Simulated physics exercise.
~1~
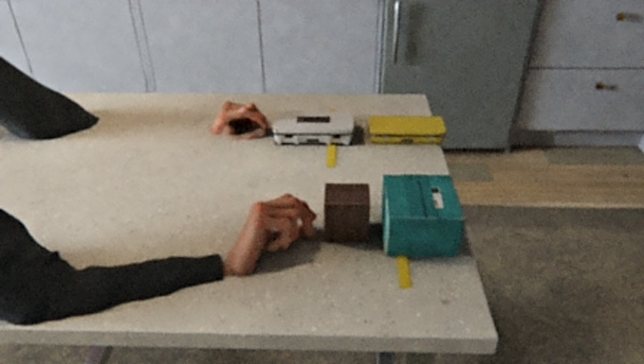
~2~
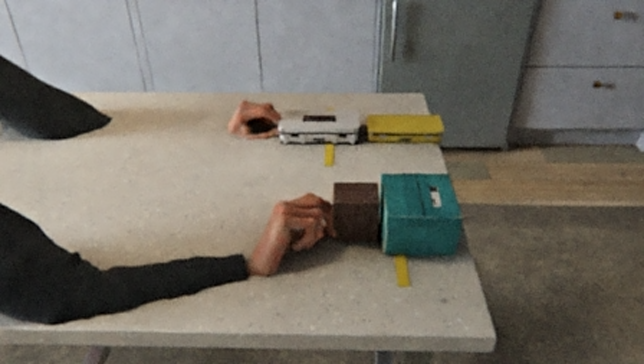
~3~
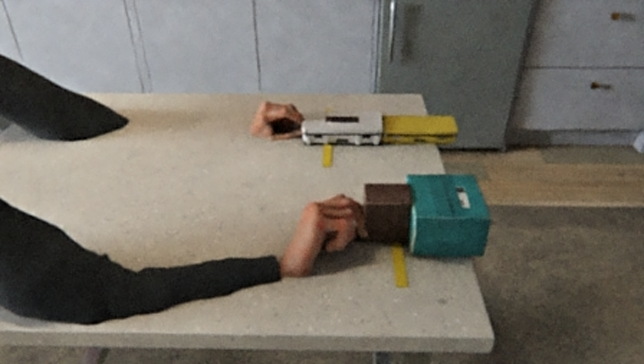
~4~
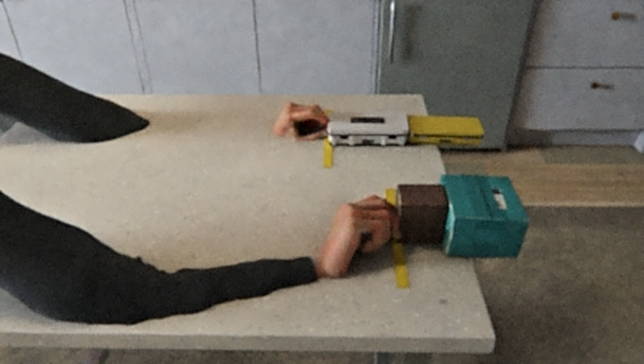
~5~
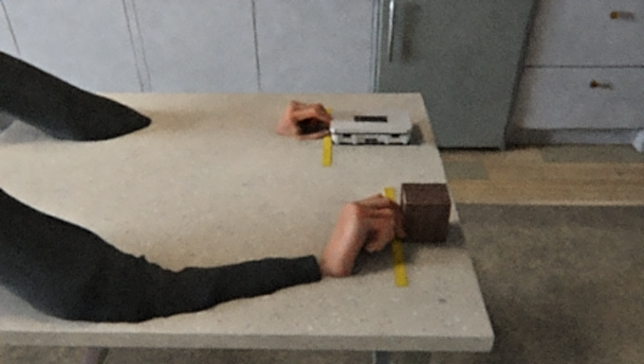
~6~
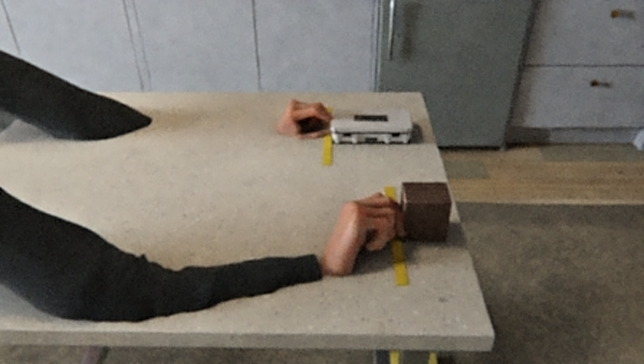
Two hands slowly push objects right until a yellow case and turquoise box fall off the table.
